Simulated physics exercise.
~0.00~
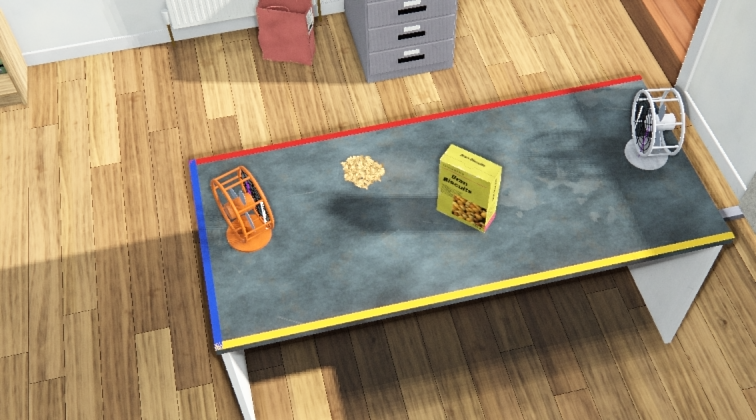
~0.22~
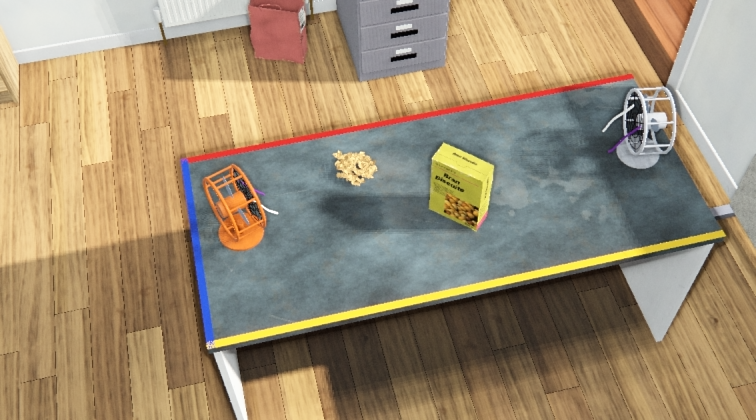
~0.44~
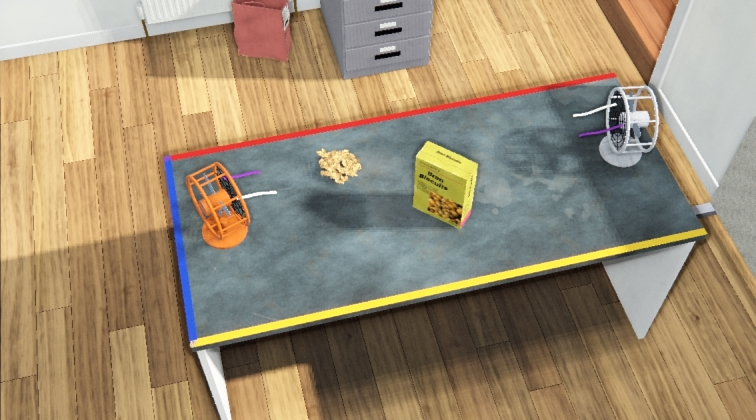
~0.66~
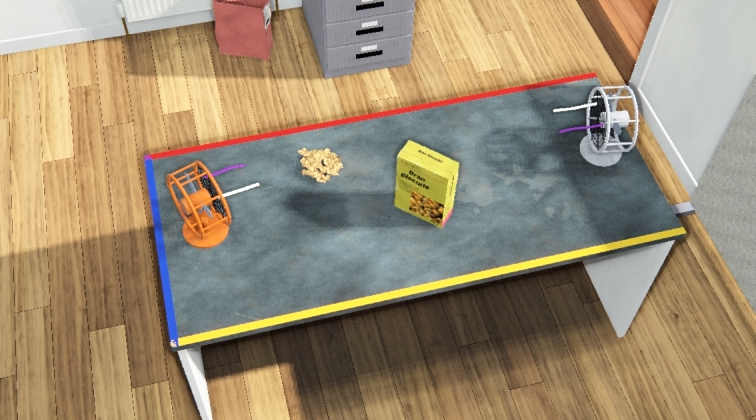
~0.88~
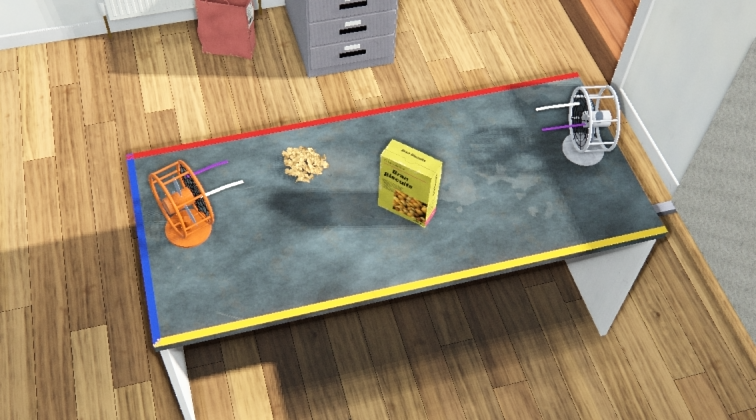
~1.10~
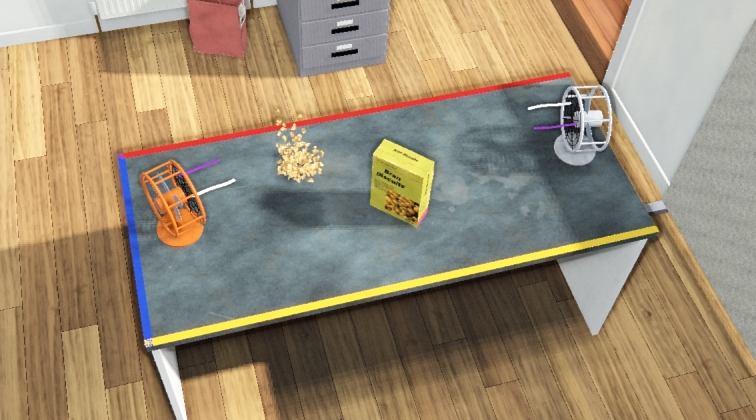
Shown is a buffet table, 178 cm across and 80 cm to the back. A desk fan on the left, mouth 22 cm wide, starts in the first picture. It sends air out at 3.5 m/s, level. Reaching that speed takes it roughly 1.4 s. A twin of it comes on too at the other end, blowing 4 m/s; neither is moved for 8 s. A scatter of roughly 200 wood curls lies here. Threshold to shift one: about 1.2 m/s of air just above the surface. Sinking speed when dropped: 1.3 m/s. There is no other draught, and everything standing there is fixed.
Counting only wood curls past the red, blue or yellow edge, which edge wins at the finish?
The red edge ends up with the most of them.
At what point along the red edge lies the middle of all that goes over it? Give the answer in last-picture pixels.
The middle crossing sits close to (289, 123) in the last picture.
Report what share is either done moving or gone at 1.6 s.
Near 15 %.
After 1.6 s the count stands so, 30 % are over the red edge, 0 % over the blue edge and 0 % over the yellow edge; the middle of those left on the top is near (302, 166).
After 2.6 s the count stands so, 75 % are over the red edge, 0 % over the blue edge and 13 % over the yellow edge.
After 4.4 s the count stands so, 77 % are over the red edge, 0 % over the blue edge and 22 % over the yellow edge.
After 8.0 s, at the end, 77 % are over the red edge, 0 % over the blue edge and 22 % over the yellow edge.
